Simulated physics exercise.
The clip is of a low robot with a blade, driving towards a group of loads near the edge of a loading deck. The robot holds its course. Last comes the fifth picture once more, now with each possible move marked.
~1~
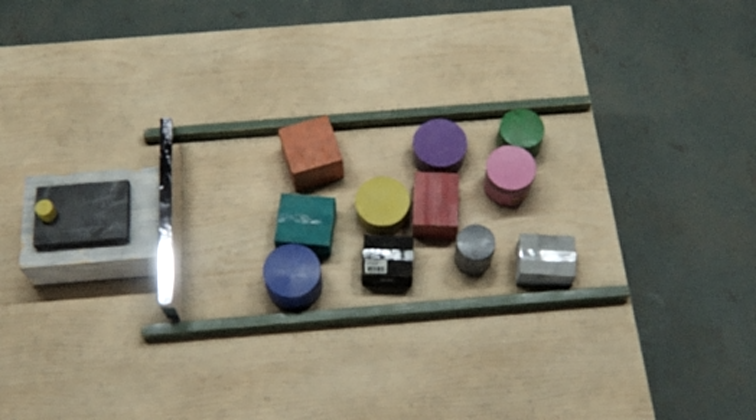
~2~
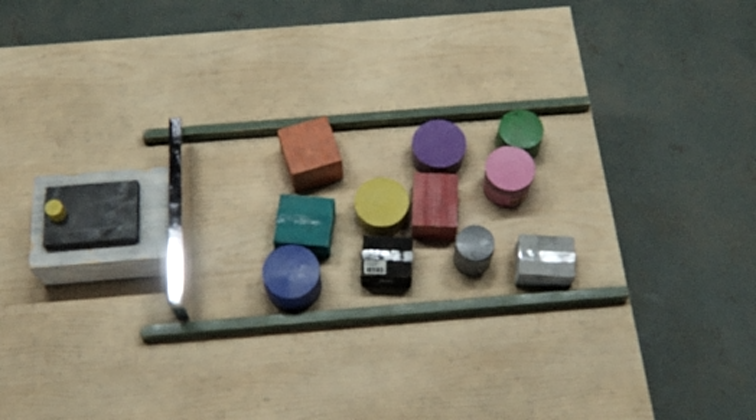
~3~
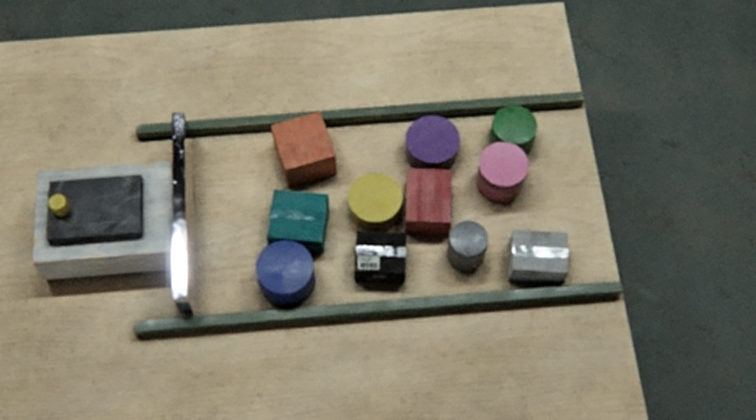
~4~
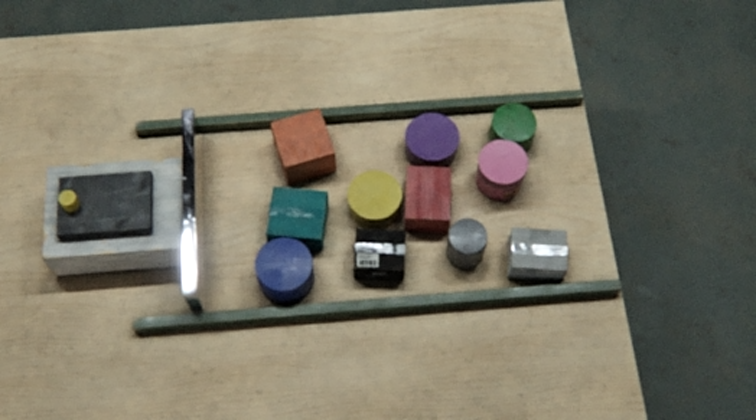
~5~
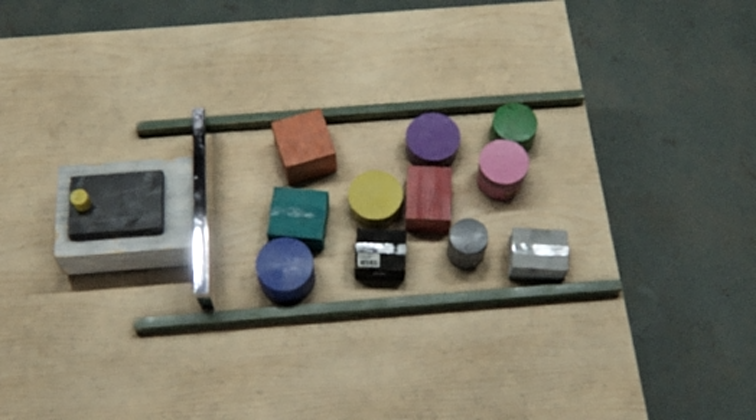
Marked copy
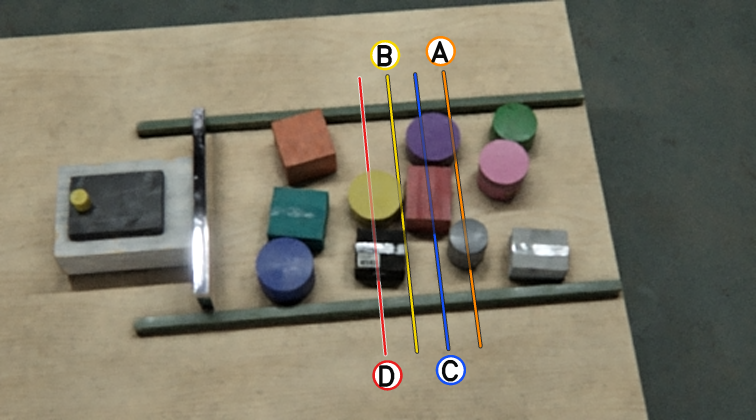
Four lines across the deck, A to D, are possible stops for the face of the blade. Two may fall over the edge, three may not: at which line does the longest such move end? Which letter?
No third one falls up to A.
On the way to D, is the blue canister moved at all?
By then, yes.
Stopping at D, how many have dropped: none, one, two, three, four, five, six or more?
By then, none.
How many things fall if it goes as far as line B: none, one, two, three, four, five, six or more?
By then, none.
On the copy, A at (461, 201); B at (401, 205); C at (431, 203); D at (372, 208).
On A. First, robot (219, 195); blue canister (336, 269); red crate (435, 200).
Then, robot (314, 188); pink pail (557, 156); white box (573, 255).
Finally, robot (385, 183); white box over the edge; pink pail over the edge; two fallen.
By contrast, B is within the limit but short; C is within the limit but short; D is within the limit but short.
